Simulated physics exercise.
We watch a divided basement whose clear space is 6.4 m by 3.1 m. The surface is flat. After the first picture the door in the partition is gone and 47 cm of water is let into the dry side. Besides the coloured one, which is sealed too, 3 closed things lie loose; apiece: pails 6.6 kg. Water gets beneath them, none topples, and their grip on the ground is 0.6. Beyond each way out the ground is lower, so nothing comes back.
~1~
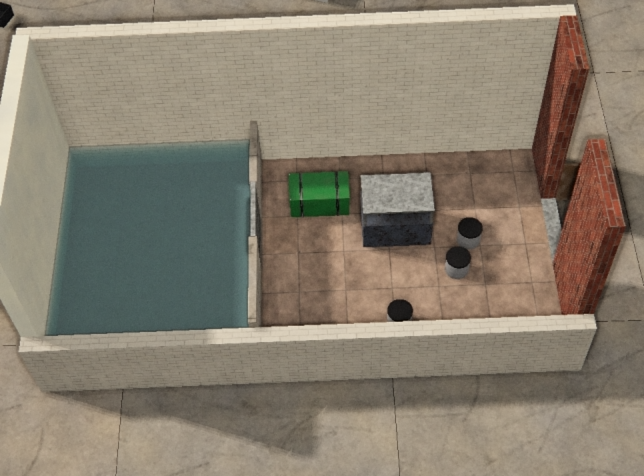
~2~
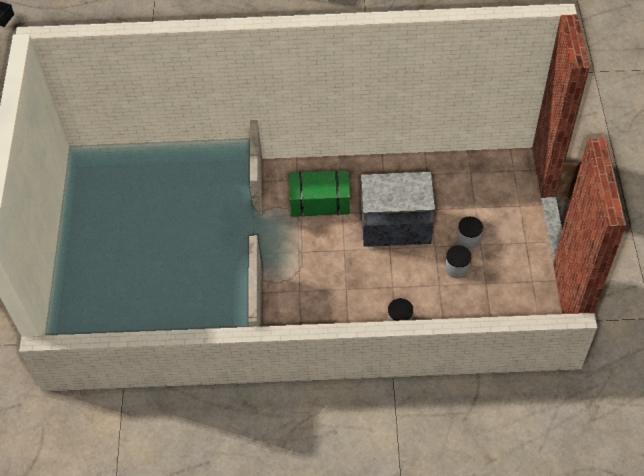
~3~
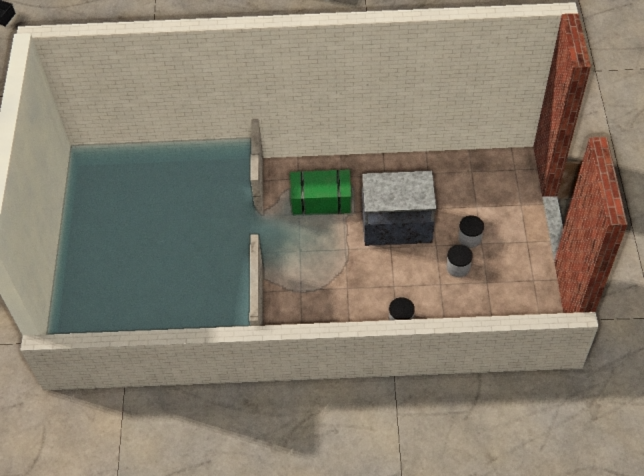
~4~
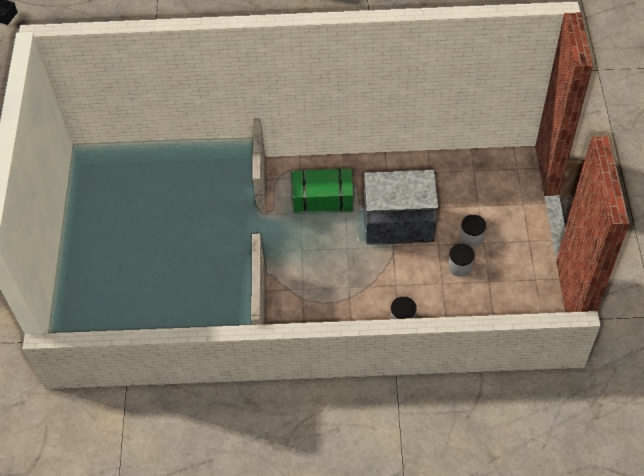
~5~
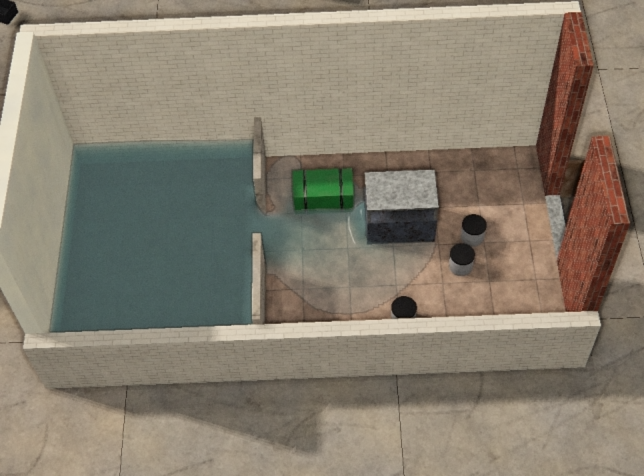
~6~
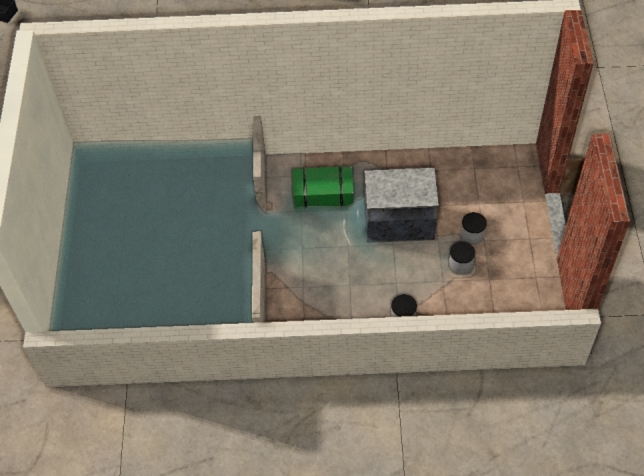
Water flows from the left side of a walled basement through a gap in the partition and spreads in a thin, widening sheet across the tiled floor, reaching the grey block, while the green trunk and dark-topped cylinders stay put.
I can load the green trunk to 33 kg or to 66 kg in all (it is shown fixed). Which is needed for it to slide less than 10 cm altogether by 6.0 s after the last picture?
Verdict: Neither load is enough.
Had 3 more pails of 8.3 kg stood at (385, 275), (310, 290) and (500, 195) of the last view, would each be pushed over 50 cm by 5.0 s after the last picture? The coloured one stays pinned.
In turn: Over, short of it, past it.
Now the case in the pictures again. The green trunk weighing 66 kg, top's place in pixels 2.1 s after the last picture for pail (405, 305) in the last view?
Around (552, 260).
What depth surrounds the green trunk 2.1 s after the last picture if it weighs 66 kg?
About 12 cm.
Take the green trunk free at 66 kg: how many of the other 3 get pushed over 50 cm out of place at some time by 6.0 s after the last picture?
I count 2.
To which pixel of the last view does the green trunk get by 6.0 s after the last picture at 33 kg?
Near (296, 173).
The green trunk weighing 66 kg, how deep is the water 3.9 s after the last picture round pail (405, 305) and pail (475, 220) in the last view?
Roughly 14 and 8 cm.
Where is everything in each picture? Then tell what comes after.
The first picture shows the green trunk at (319, 186), on the bottom; water covers 7.9 m2; 0 of 4 have shifted.
The second picture shows the green trunk at (319, 185) rests on the ground; 8.5 m2 under water; 0 of 4 have shifted.
The third picture shows the green trunk at (320, 184) rests on the ground; 9.2 m2 under water; 0 of 4 have shifted.
The fourth picture shows the green trunk at (322, 183), on the bottom; water covers 9.9 m2; 0 of 4 have shifted.
The fifth picture shows the green trunk at (323, 183), on the bottom; 10.6 m2 under water; 0 of 4 have shifted.
The sixth picture shows the green trunk at (323, 181) rests on the ground; water covers 11.6 m2; 0 of 4 have shifted.
Then, 0.4 s after the last picture the green trunk would be 38 cm from its start with 33 kg and 2 cm from its start with 66 kg; 11 cm of water round it then.
Then, 2.1 s after the last picture the green trunk would be 58 cm from its start with 33 kg and 30 cm from its start with 66 kg; 12 cm of water round it then.
Then, 3.9 s after the last picture the green trunk would be 57 cm from its start with 33 kg and 30 cm from its start with 66 kg; 12 cm of water round it then.
Then, 6.0 s after the last picture the green trunk would be 37 cm from its start with 33 kg and 31 cm from its start with 66 kg; 16 cm of water round it then.
